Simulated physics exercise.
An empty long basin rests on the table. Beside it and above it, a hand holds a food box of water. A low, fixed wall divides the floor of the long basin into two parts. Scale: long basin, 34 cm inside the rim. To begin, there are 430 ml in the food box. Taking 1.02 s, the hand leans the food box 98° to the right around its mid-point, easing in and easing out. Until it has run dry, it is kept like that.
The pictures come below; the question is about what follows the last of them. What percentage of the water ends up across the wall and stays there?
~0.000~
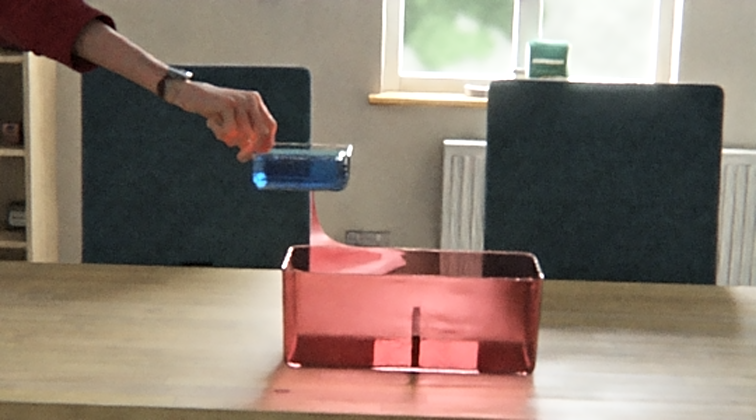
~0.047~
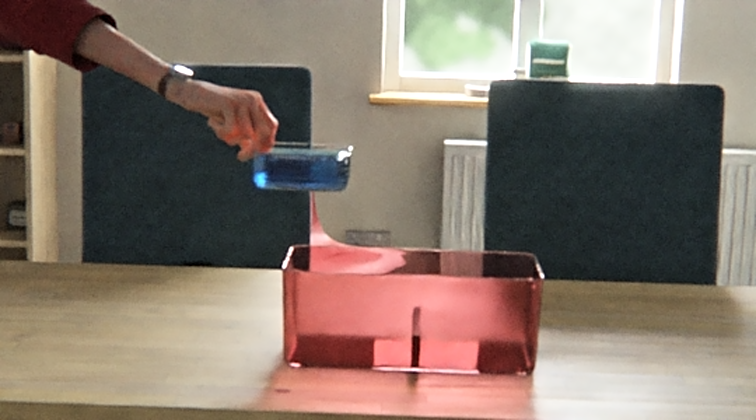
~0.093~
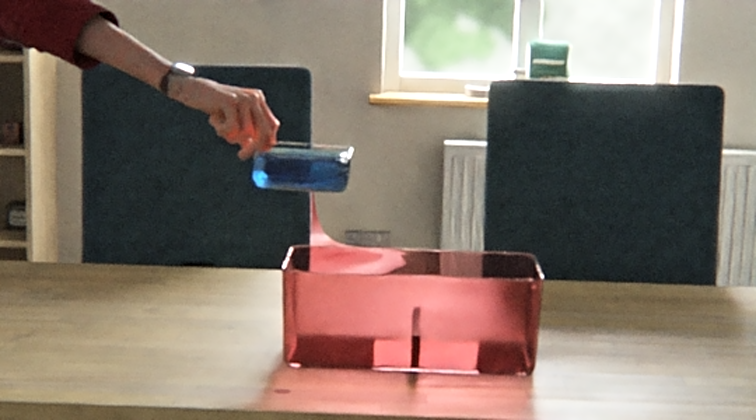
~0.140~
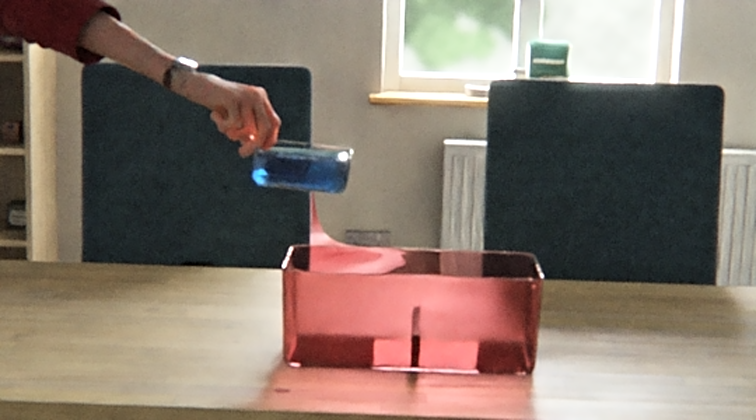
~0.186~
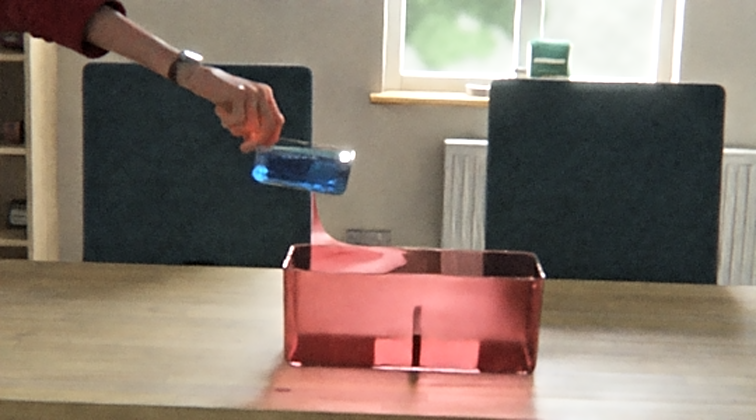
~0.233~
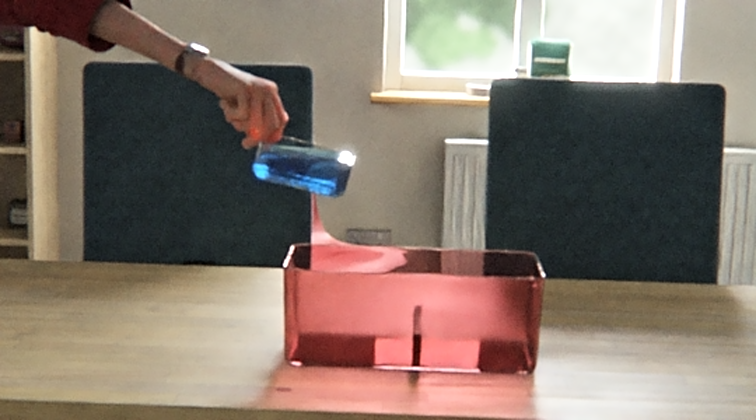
About 3 per cent.
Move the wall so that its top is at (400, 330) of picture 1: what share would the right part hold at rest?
Roughly 50 %.
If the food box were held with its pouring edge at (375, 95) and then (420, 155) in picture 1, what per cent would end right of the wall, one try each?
Try 1: 65 %; try 2: 85 %.
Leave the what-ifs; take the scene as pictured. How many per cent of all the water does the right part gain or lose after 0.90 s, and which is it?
A gain, roughly 1 percent.
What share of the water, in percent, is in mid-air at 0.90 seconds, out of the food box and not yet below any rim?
Around 6 per cent of the liquid is in flight.
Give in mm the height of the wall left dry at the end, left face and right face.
Roughly 30 mm on the left side and roughly 46 mm on the right.
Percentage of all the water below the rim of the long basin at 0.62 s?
About 28 per cent.
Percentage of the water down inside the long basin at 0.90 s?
Close to 88 in a hundred.
Then, 0.62 s in, the tilt is 65° and 28 per cent is still to pour, 28 is left of the wall and 0 right of it.
Then, 0.90 s in, the tilt is 95° and 6 per cent is still to pour, 87 is left of the wall and 2 right of it.
Then, 1.20 s in, the tilt is 98° and 1 per cent is still to pour, 94 is left of the wall and 3 right of it.
Then, 1.52 s in, the tilt is 98° and 0 per cent is still to pour, 96 is left of the wall and 3 right of it.
Finally, 96 per cent lies left of the wall, 3 right of it and 1 outside.
